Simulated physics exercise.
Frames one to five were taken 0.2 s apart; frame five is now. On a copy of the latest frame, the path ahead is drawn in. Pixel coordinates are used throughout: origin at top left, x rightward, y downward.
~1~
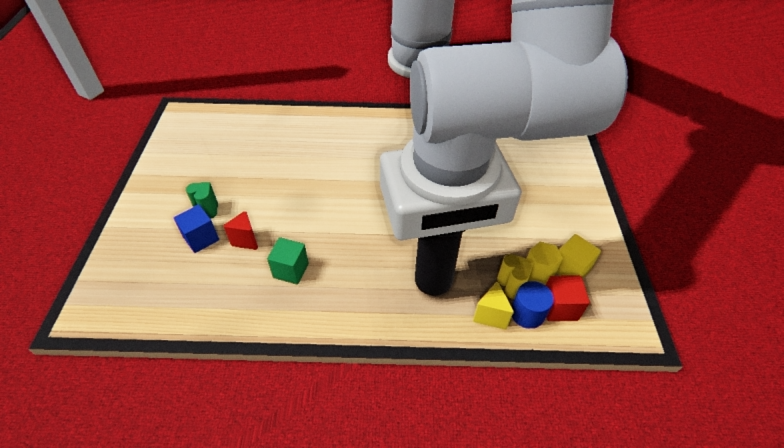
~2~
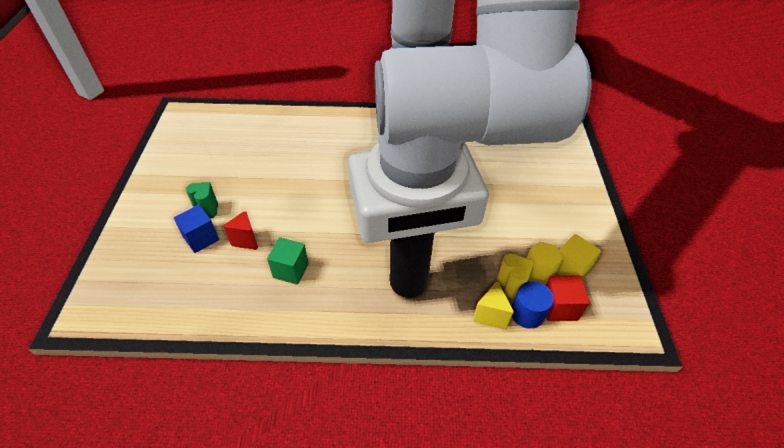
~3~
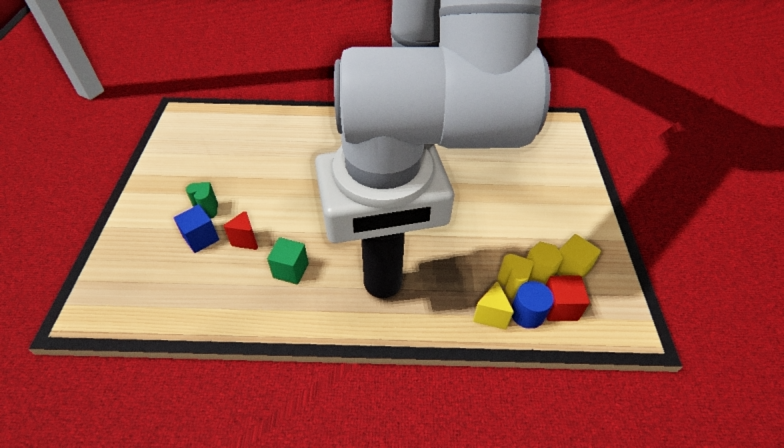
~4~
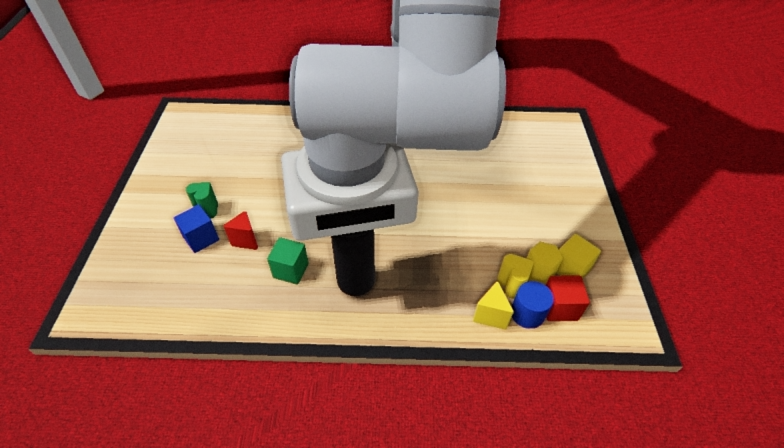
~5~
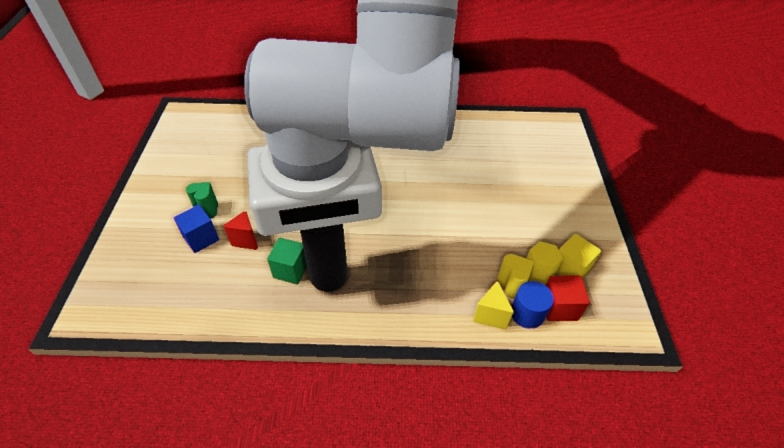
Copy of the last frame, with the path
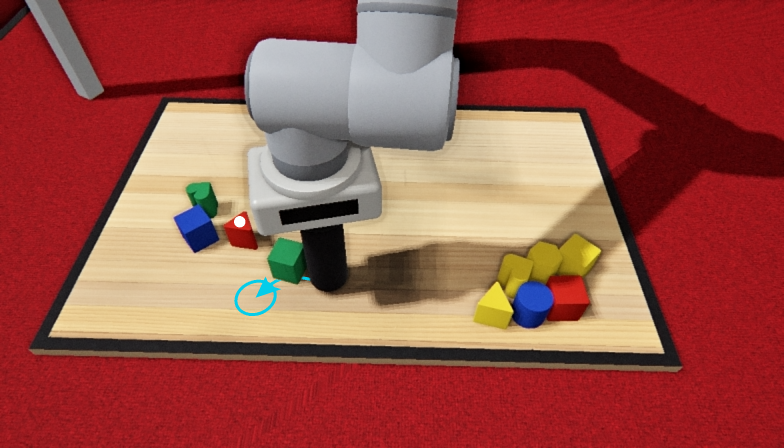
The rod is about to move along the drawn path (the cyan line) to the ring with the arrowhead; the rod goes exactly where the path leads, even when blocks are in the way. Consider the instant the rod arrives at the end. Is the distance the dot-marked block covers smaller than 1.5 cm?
Yes
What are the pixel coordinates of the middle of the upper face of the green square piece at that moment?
Somewhere near (251, 241).
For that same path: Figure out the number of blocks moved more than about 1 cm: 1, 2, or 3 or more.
Only one block.
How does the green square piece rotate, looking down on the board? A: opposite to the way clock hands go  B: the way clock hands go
The correct letter is B.
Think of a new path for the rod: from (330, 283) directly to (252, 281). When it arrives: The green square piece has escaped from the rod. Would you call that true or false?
The statement is correct.
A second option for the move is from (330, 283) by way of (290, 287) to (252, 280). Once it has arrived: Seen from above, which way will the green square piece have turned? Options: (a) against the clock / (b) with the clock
(b)
The line goes from (330, 283) through (304, 278) and (277, 281) to (256, 297); the dot is on the red three-sided block.
The first path, step by step. Halfway along, rod (289, 271); green square piece (260, 242), turned 25° clockwise.
At the end, rod (254, 292); red three-sided block unmoved; green square piece (251, 241), turned 40° clockwise.
